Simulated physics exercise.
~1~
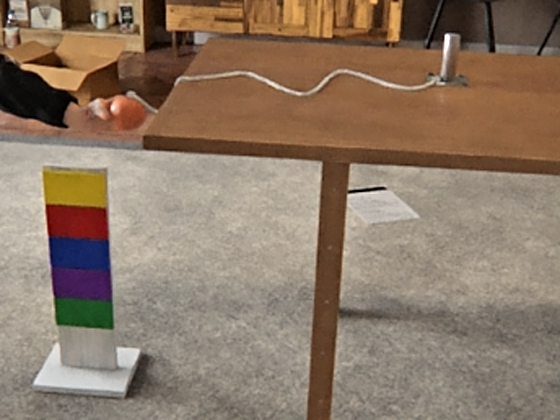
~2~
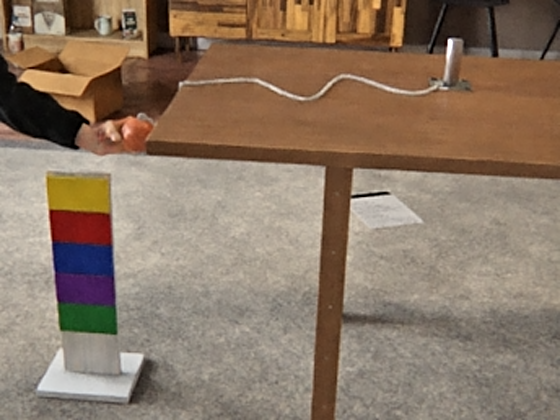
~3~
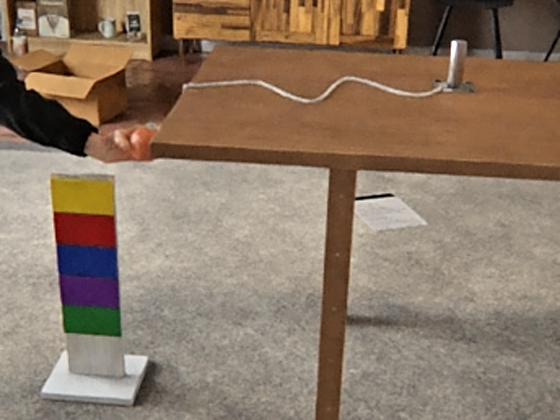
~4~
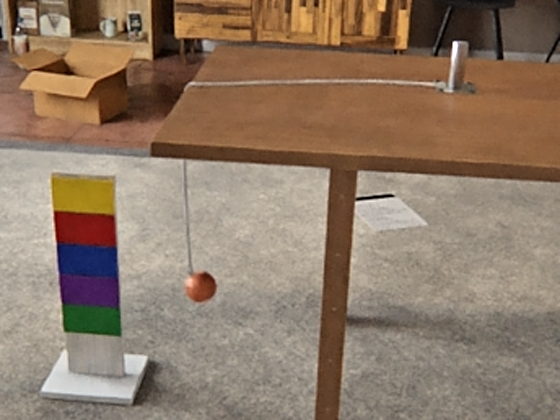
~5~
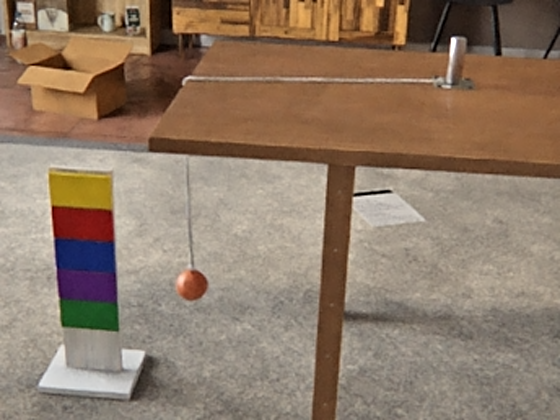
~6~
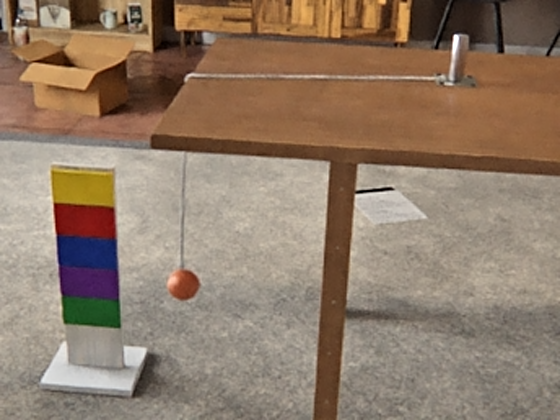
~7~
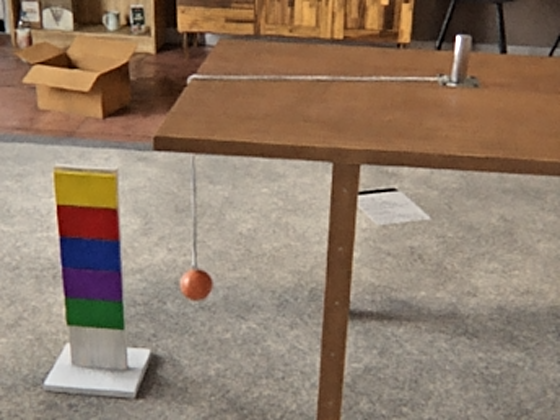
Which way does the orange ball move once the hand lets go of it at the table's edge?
The orange ball moves down, dropping past the edge of the table until it hangs on the cord.
